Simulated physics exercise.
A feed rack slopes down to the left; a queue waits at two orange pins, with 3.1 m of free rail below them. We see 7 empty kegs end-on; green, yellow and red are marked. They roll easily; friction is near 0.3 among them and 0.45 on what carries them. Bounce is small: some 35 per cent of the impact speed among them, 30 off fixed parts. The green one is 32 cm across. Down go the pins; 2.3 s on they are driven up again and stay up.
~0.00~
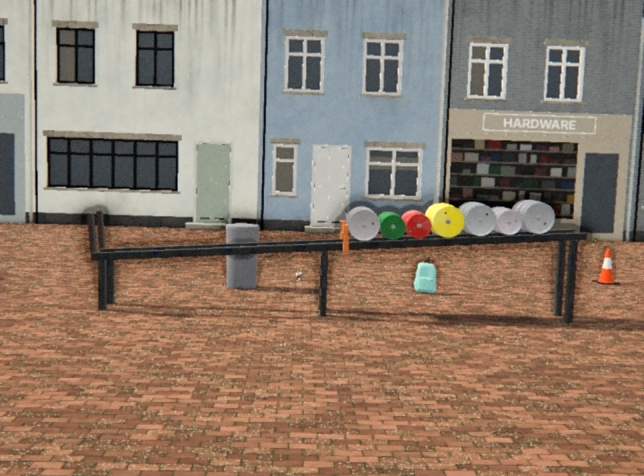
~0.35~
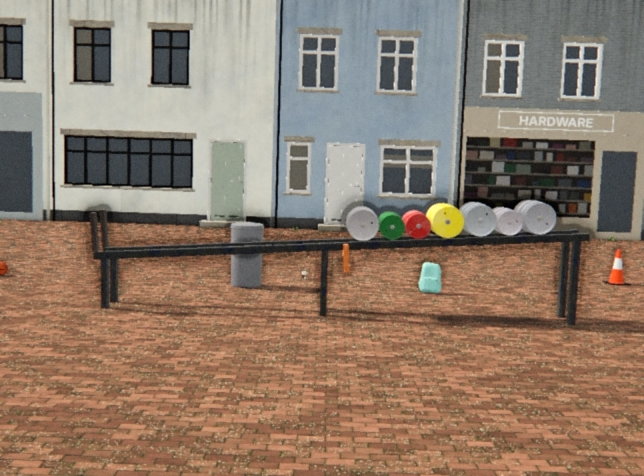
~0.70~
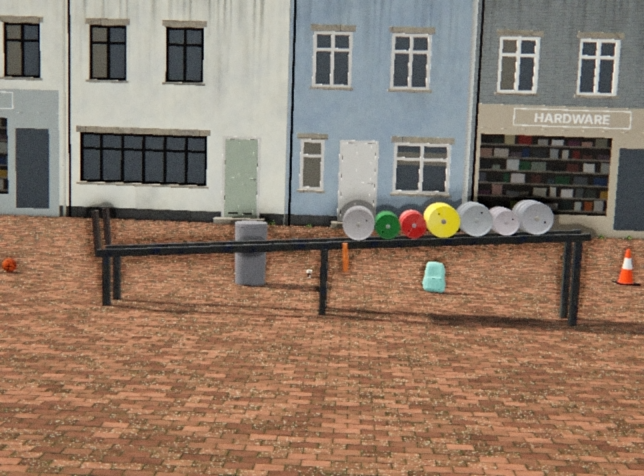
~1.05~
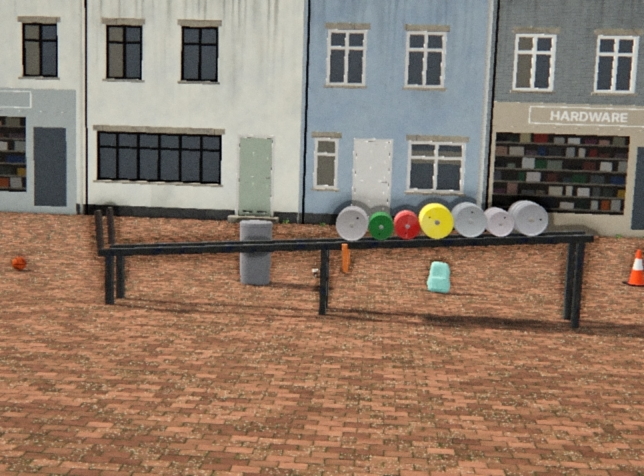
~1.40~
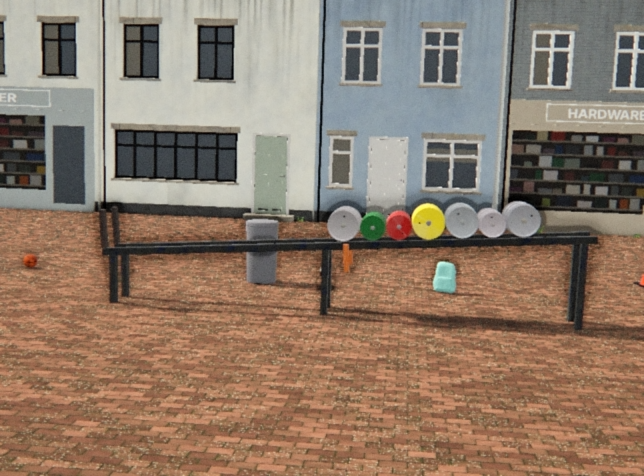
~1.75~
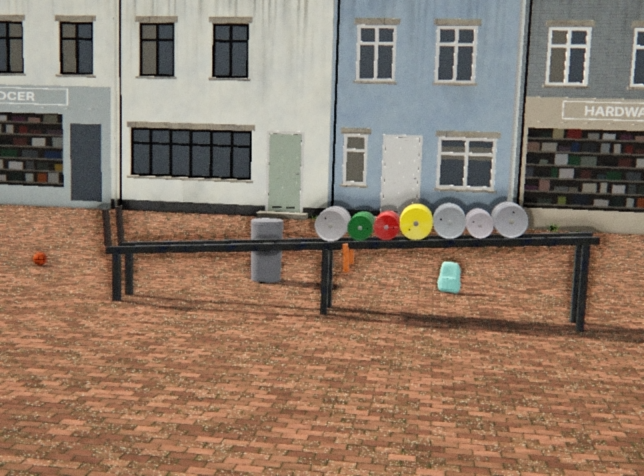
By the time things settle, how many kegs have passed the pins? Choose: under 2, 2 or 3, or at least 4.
Out of 7: 2 or 3.
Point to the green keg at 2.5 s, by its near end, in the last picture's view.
At about (323, 229).
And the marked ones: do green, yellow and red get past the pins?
Green runs down the rack; yellow is held back; red runs down the rack.
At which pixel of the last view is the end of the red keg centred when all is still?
At about (173, 233).
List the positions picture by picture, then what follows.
The first picture shows green (394, 227), yellow (449, 222), red (420, 226); pins up; the rack falls 4°.
The second picture shows green (393, 228), yellow (448, 222), red (419, 227); pins down.
The third picture shows green (388, 227), yellow (444, 222), red (415, 226); pins down; the first has rolled 5 cm.
The fourth picture shows green (381, 228), yellow (438, 223), red (408, 227); pins down; the first has rolled 15 cm.
The fifth picture shows green (372, 228), yellow (429, 224), red (399, 228); pins down; the first has rolled 25 cm.
The sixth picture shows green (360, 229), yellow (416, 224), red (386, 228); pins down; the first has rolled 40 cm.
Then, 2.2 s in, green is on the rails, 5 cm below the pins, rolling left; yellow is on the rails, 60 cm above the pins, rolling left; red is on the rails, 25 cm above the pins, rolling left; 2 below the pins.
Then, 2.5 s in, green is on the rails, 25 cm below the pins, rolling left; yellow is on the rails, 45 cm above the pins, rolling left; red is in the air, 10 cm above the pins, rolling left; 2 below the pins.
Then, 3.0 s in, green is on the rails, 65 cm below the pins, rolling left; red is on the rails, 10 cm below the pins, rolling left; still the same for yellow; 3 below the pins.
In the end (5.3 s), green is on the rails, 250 cm below the pins; yellow is on the rails, 25 cm above the pins; red is on the rails, 220 cm below the pins; 3 below the pins.
